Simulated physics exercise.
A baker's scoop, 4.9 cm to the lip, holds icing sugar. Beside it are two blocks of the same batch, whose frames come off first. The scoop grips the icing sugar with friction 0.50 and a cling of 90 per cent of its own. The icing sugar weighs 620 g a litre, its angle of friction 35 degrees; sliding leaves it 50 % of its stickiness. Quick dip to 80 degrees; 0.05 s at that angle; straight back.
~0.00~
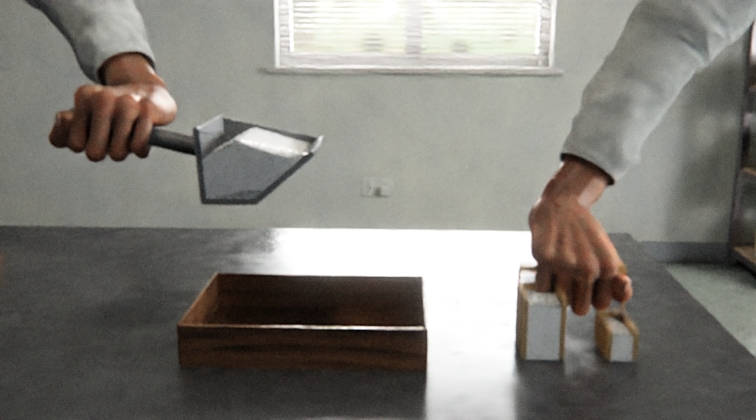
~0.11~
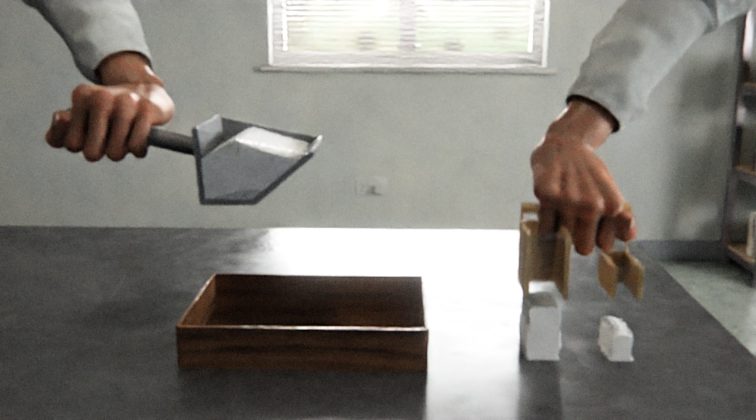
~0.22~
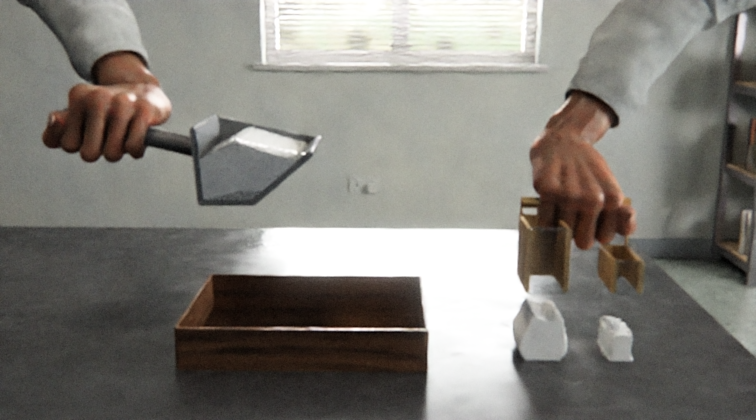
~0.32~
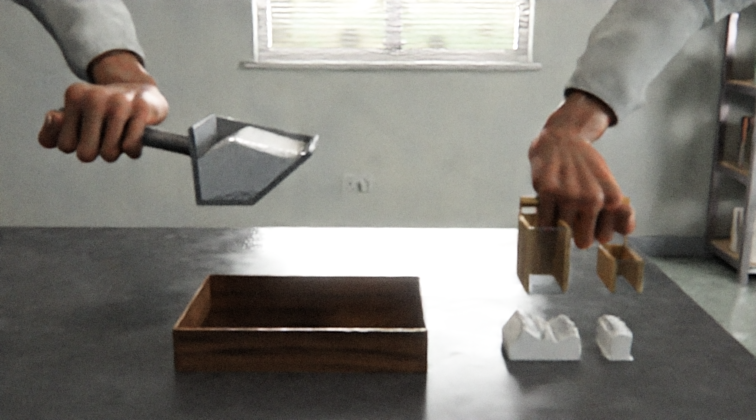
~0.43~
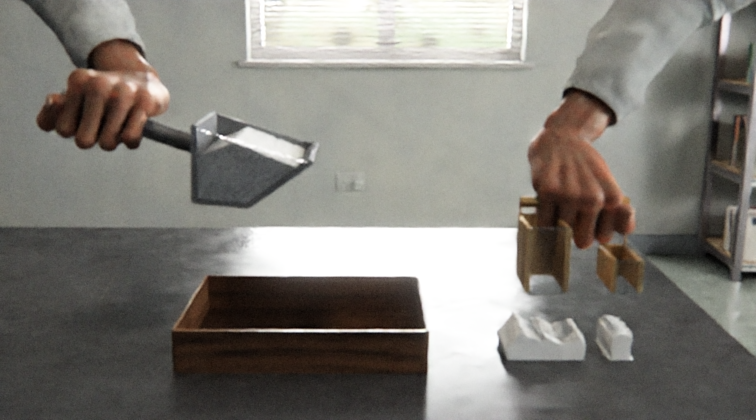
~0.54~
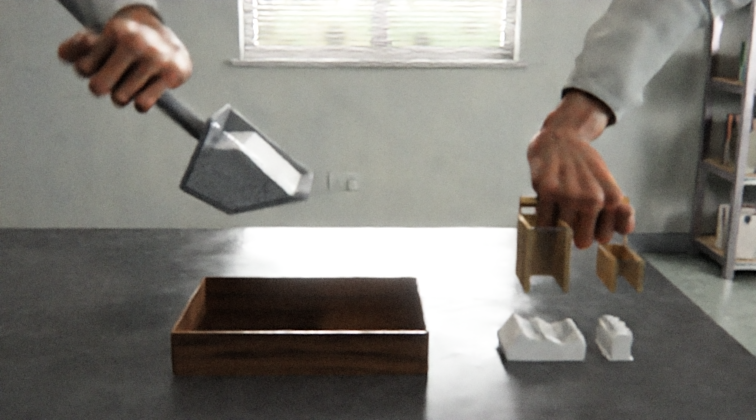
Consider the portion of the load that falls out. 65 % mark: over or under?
Under.
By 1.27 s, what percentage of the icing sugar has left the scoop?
55 per cent.
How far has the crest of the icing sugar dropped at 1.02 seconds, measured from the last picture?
By my estimate, near 1.5 cm.
By 0.76 s, the scoop is at 77 degrees and 0 % has left it.
By 1.02 s, the scoop is at 60 degrees and 51 % has left it.
By 1.27 s, the scoop is at 3 degrees and 57 % has left it.
By 1.53 s, the scoop is at 0 degrees and 57 % has left it.
By 1.86 s, at the end, the scoop is at 0 degrees and 57 % has left it.
